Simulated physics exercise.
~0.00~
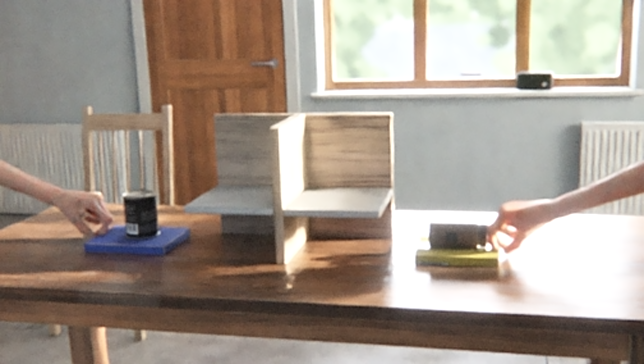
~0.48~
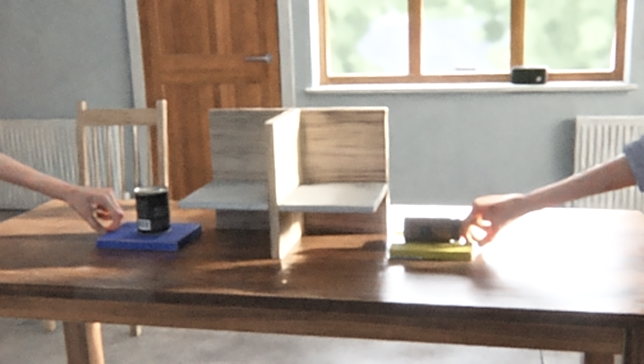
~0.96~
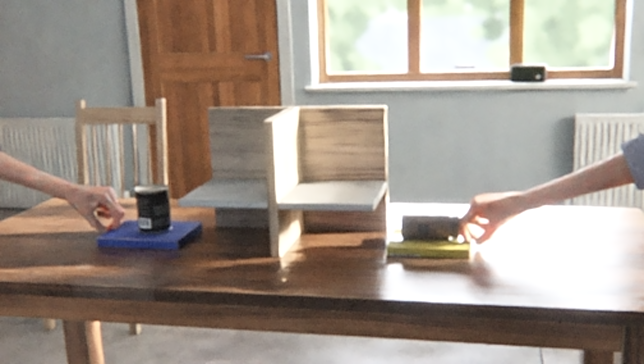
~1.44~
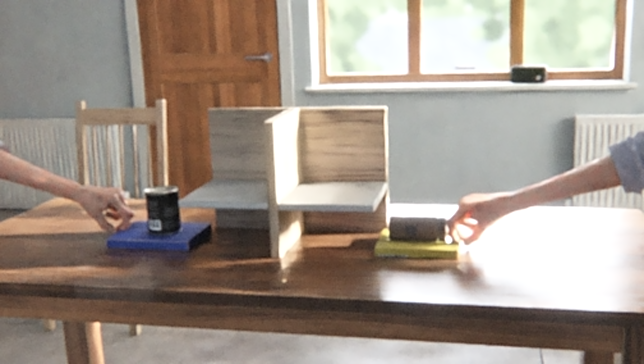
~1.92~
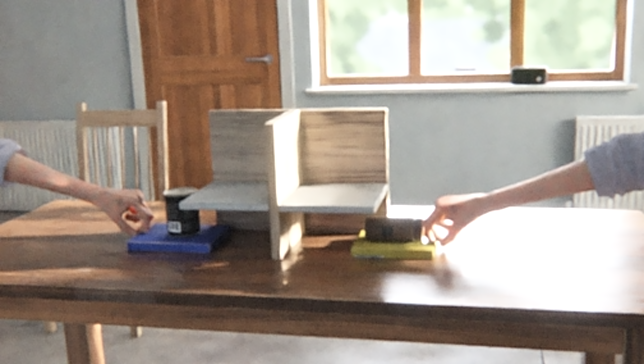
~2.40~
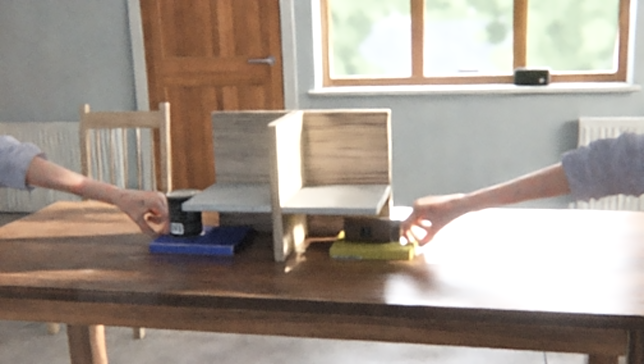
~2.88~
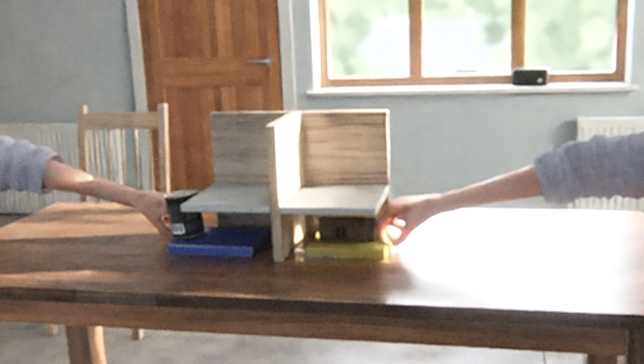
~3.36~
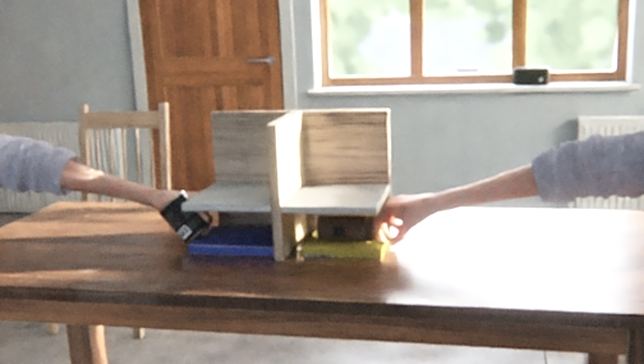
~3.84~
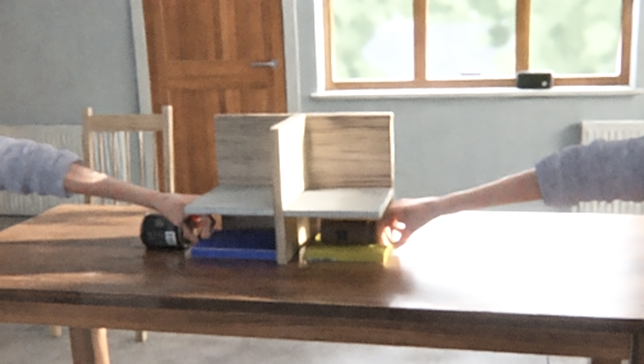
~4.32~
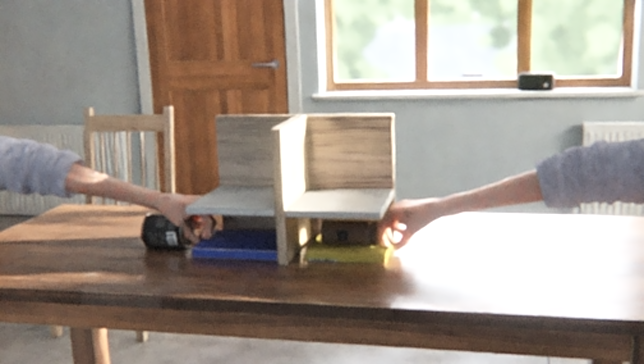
Two hands slid loaded carriers under a wooden stand's shelves from opposite sides, and the upright black pot on the blue board caught, tipped over and ended on its side outside, while the brown shaker lying on the yellow box rode underneath.
